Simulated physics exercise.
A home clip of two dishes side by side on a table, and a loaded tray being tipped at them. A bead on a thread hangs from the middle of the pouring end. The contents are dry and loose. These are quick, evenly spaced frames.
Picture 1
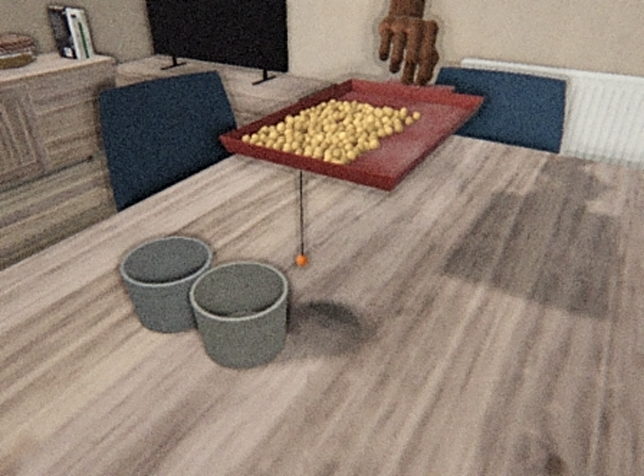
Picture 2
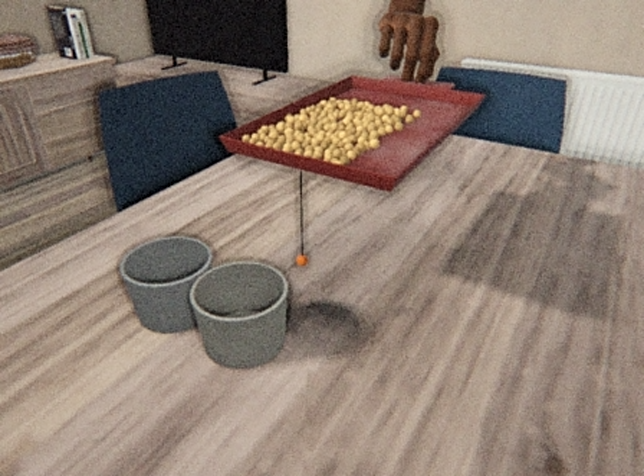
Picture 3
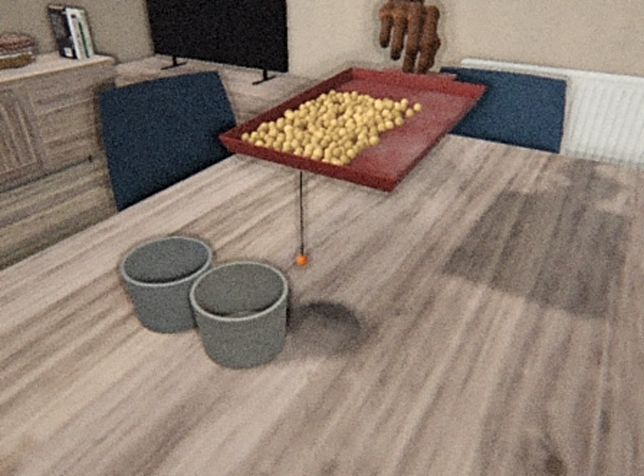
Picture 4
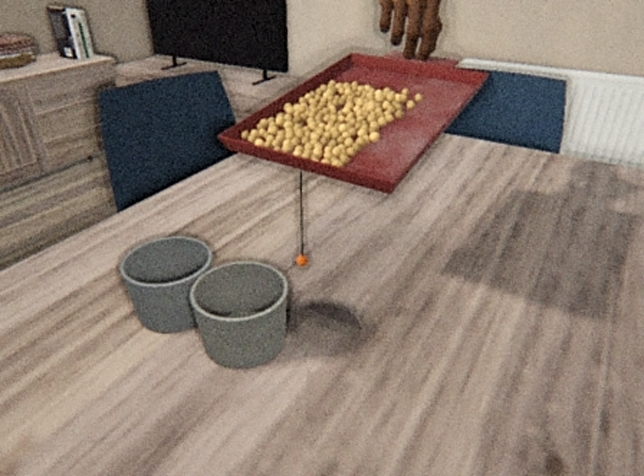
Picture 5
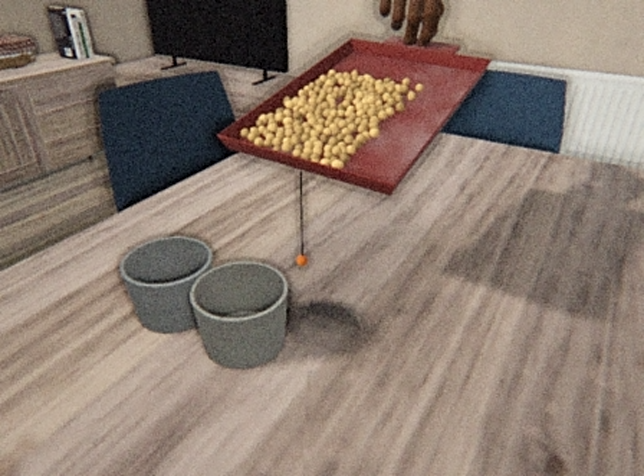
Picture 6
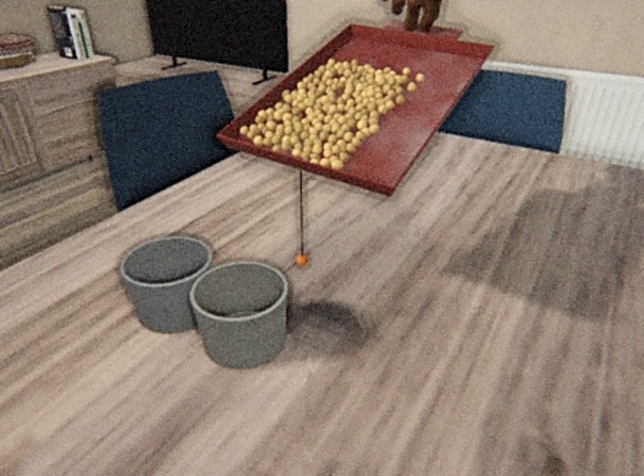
A brown hand hangs behind a red tray of pale yellow chickpeas above a wooden table, seen from slightly above in a room with blue chairs and a white radiator. Two grey dishes sit side by side at left, near an orange bead hanging on a dark thread from the tray. The tray's far end rises gradually, steepening its slope toward the dishes, while the camera stays still.
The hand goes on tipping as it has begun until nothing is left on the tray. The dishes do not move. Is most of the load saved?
They take under half between them.
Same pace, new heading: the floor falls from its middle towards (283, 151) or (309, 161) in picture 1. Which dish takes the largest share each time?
At the first place the right-hand dish, at the second right.
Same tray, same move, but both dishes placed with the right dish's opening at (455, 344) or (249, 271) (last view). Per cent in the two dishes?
First some 50, then 10 per cent.
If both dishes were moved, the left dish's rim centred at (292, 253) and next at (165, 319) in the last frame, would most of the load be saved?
At the first place the smaller part, at the second not half.
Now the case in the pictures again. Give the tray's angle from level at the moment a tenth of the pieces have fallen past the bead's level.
Near 100 degrees.
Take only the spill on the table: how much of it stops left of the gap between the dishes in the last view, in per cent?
Roughly 10 in a hundred.
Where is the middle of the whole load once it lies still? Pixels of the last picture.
Around (323, 377).
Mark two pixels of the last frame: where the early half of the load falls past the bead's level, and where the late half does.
Early half (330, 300), late half (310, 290).
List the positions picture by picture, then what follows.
The first frame shows corners of the pouring end (228, 136) and (392, 174), level; middle of the load (342, 130), dried chickpeas; left dish (139, 303); right dish (212, 337); bead on its thread (302, 261).
The second frame shows corners of the pouring end (228, 136) and (392, 174), level; middle of the load (342, 129).
The third frame shows corners of the pouring end (227, 135) and (392, 175), tipped barely, lowest at the right corner; middle of the load (342, 125).
The fourth frame shows corners of the pouring end (227, 134) and (391, 177), tipped a little, lowest at the right corner; middle of the load (341, 119).
The fifth frame shows corners of the pouring end (226, 134) and (391, 179), tipped a little, lowest at the right corner; middle of the load (341, 114).
The sixth frame shows corners of the pouring end (225, 133) and (391, 181), tipped clearly, lowest at the right corner; middle of the load (341, 108); left dish (139, 303); right dish (212, 337).
Just after the last frame, tray tipped steeply; almost all on the tray; just a few outside both.
A moment on, tray tipped past a quarter turn; roughly a third on the tray; just a few in the right dish; about a tenth outside both; roughly half in the air.
Further on, tray tipped past a quarter turn; roughly a quarter in the right dish; the larger part outside both.
When it is over, tray tipped past a quarter turn; roughly a quarter in the right dish; not one in the left dish; the larger part outside both.
